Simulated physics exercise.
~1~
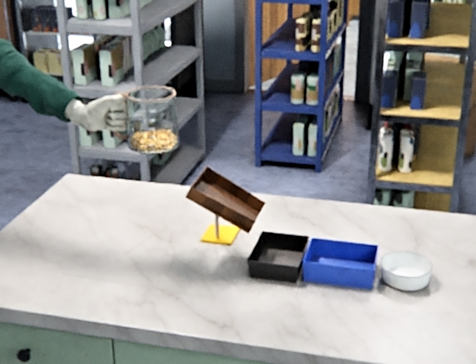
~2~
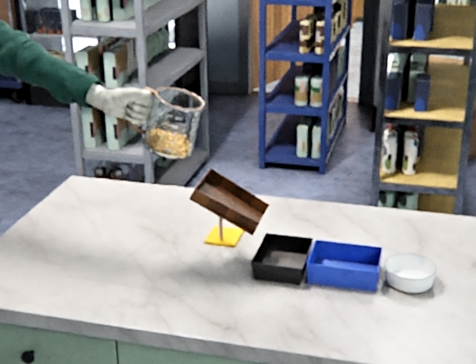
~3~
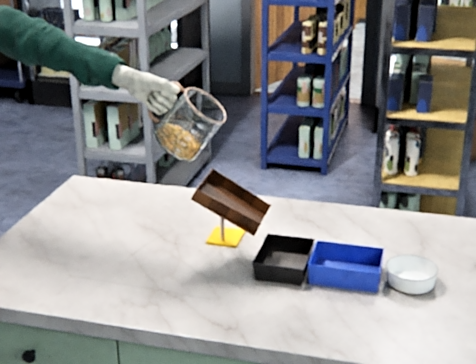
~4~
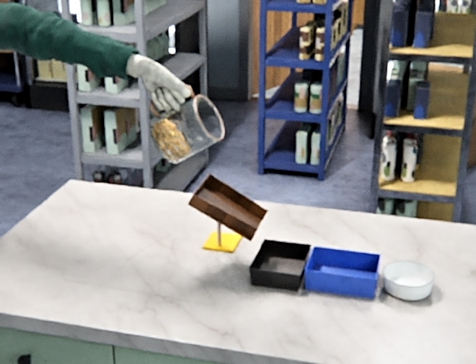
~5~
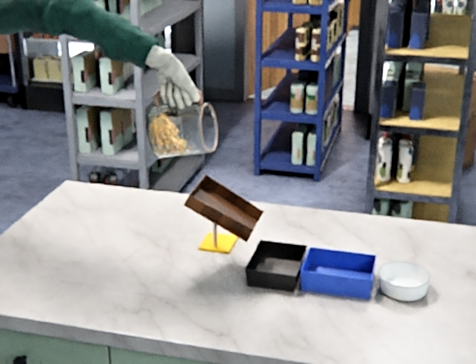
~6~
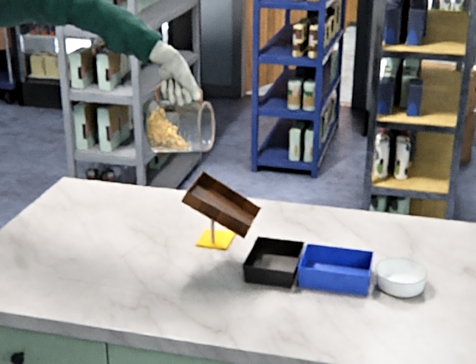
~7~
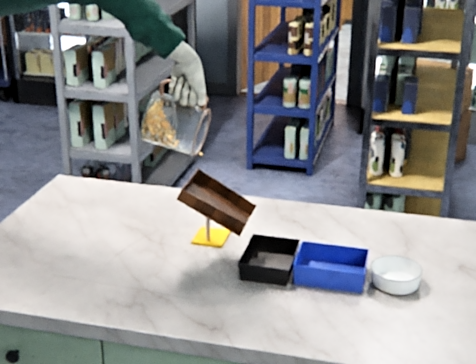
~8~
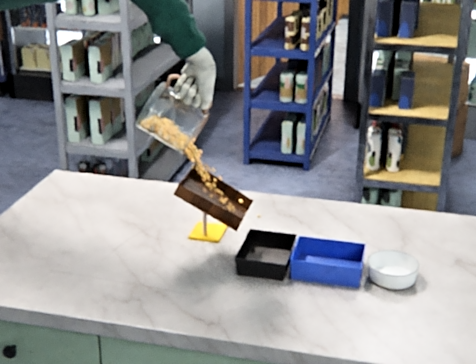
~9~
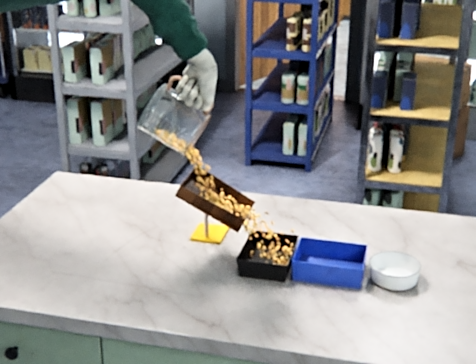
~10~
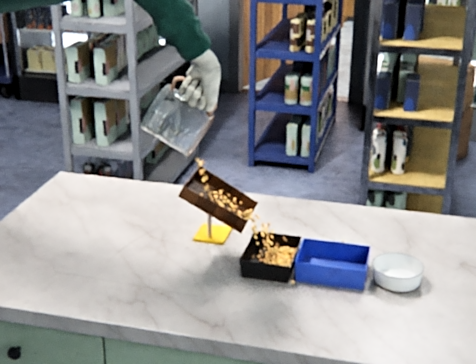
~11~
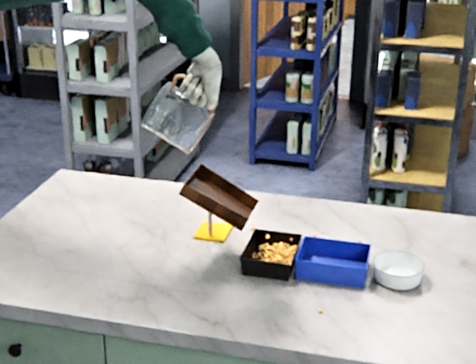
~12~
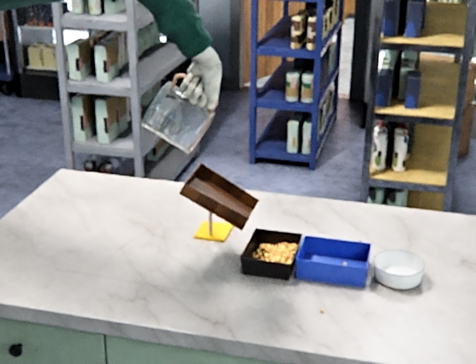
On a pale marble-topped counter in a room lined with shelves, a small brown chute slopes down to the right on a yellow-based stand, beside a black tin, a blue tin and a white dish. A gloved hand in a green sleeve holds a clear jug of dried chickpeas to the upper left. The hand carries the jug rightward while tipping it onto its side. It tilts further, and the chickpeas stream onto the chute, slide down and drop into the black tin. Finally the upturned jug and the chute are empty, and the chickpeas lie in the black tin.
